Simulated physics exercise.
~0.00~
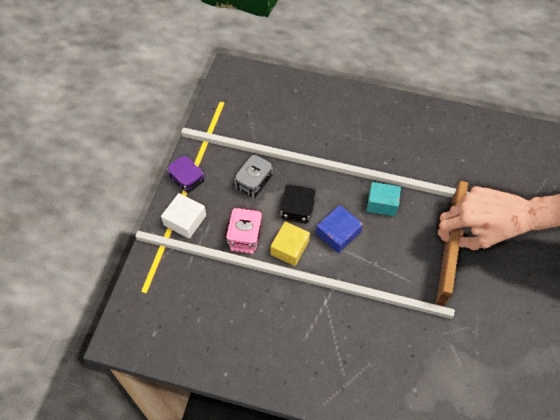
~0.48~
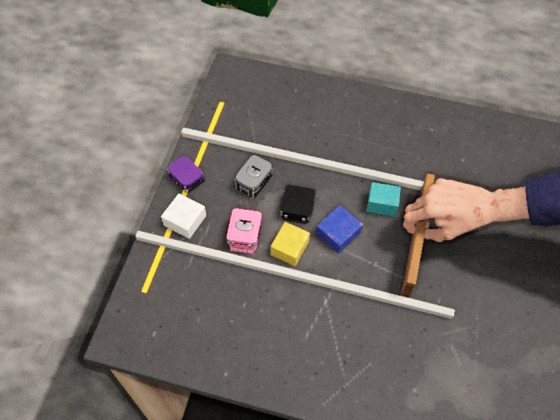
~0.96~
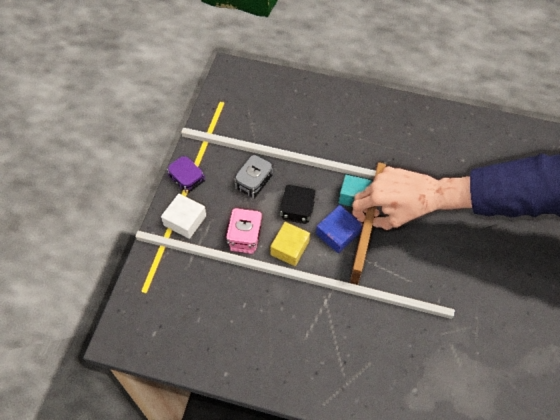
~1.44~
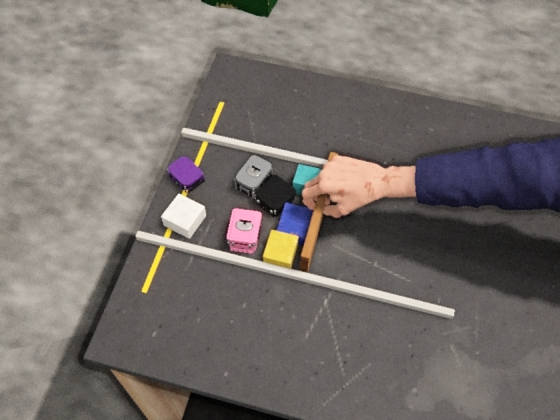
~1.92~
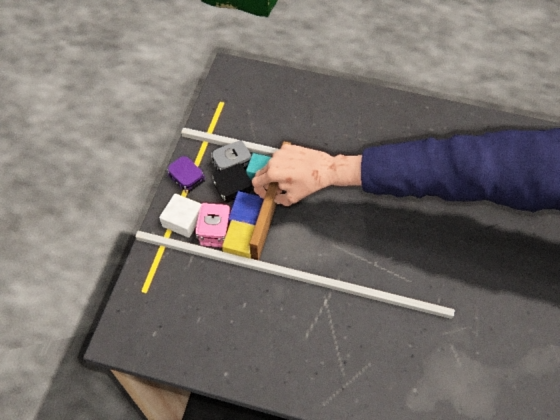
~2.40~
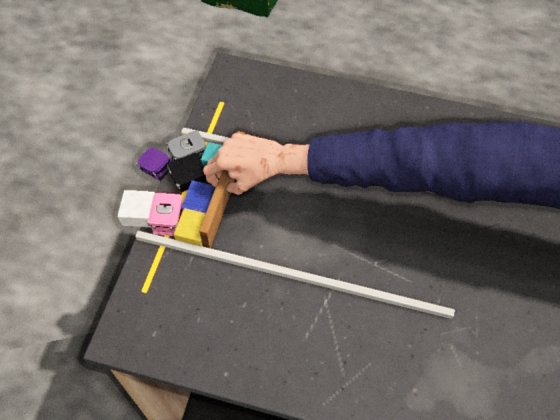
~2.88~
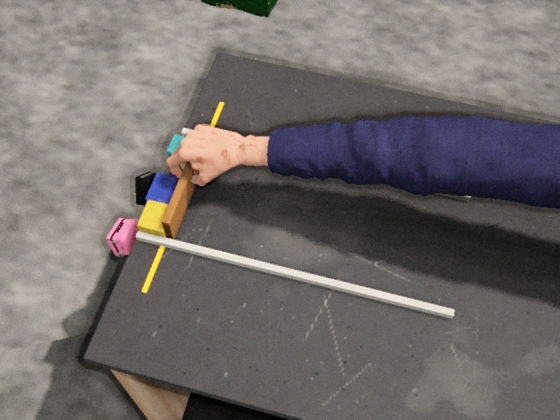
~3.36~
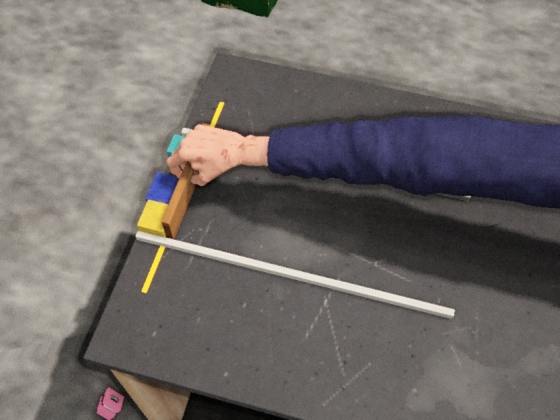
In the video, a hand slides a wooden board left between two white rails, pushing a cluster of colorful blocks and cases past a yellow tape line. The white, purple, grey, pink and black pieces go over the table's edge, while the turquoise, blue and yellow blocks remain against the stopped board.
